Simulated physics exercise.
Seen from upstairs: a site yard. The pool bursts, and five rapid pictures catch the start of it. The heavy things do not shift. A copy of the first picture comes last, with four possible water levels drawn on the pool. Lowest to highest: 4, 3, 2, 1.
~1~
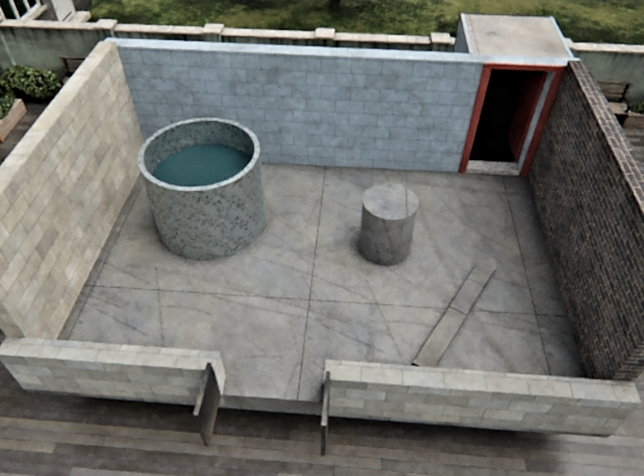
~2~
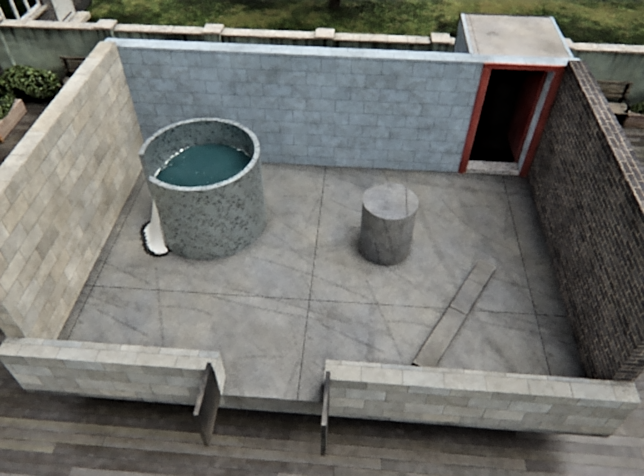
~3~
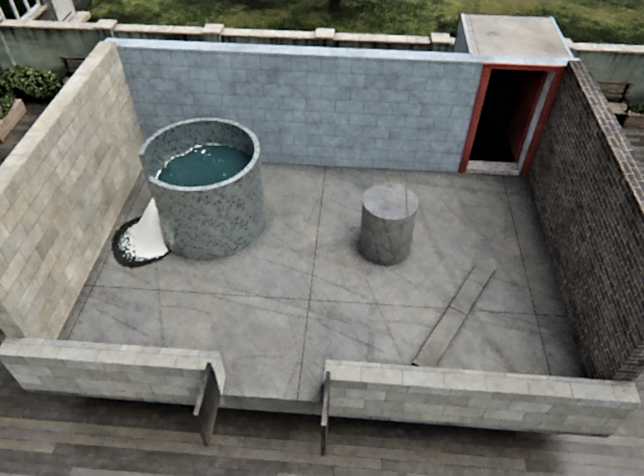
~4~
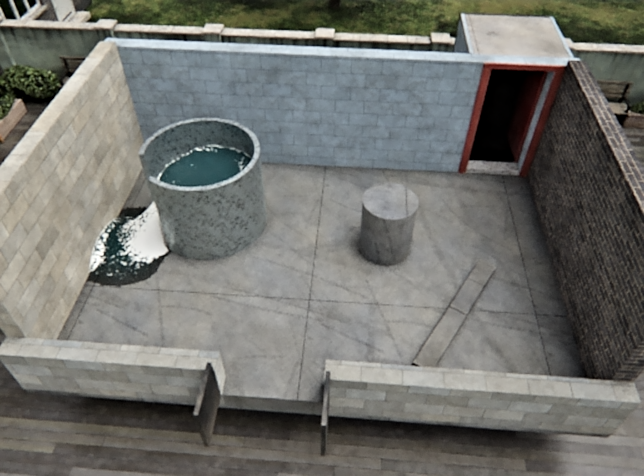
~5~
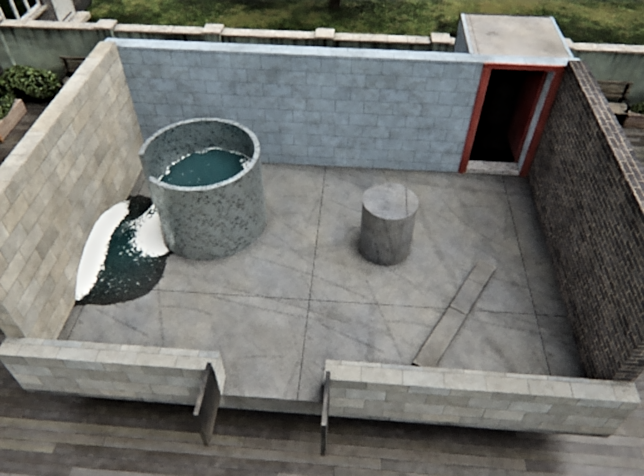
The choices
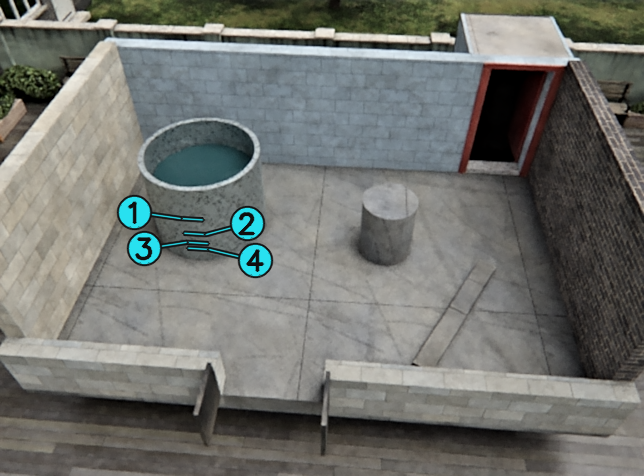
In a walled yard, water sat still in a round stone pool, then poured out through its left side, spread across the floor to the pale left wall and crept along it toward the front.
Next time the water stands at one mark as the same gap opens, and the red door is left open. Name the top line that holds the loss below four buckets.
Use mark 1.
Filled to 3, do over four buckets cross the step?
No.
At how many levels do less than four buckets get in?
All of the four.
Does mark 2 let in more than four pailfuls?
No, that is safe.
On the marked copy, 1 at (191, 219); 2 at (195, 233); 3 at (197, 242); 4 at (198, 248); from the bottom up 4, 3, 2, 1.
If 1 is chosen, a bucket or two gets in.
If 2 is chosen, nothing gets over.
If 3 is chosen, nothing gets over.
If 4 is chosen, nothing gets over.
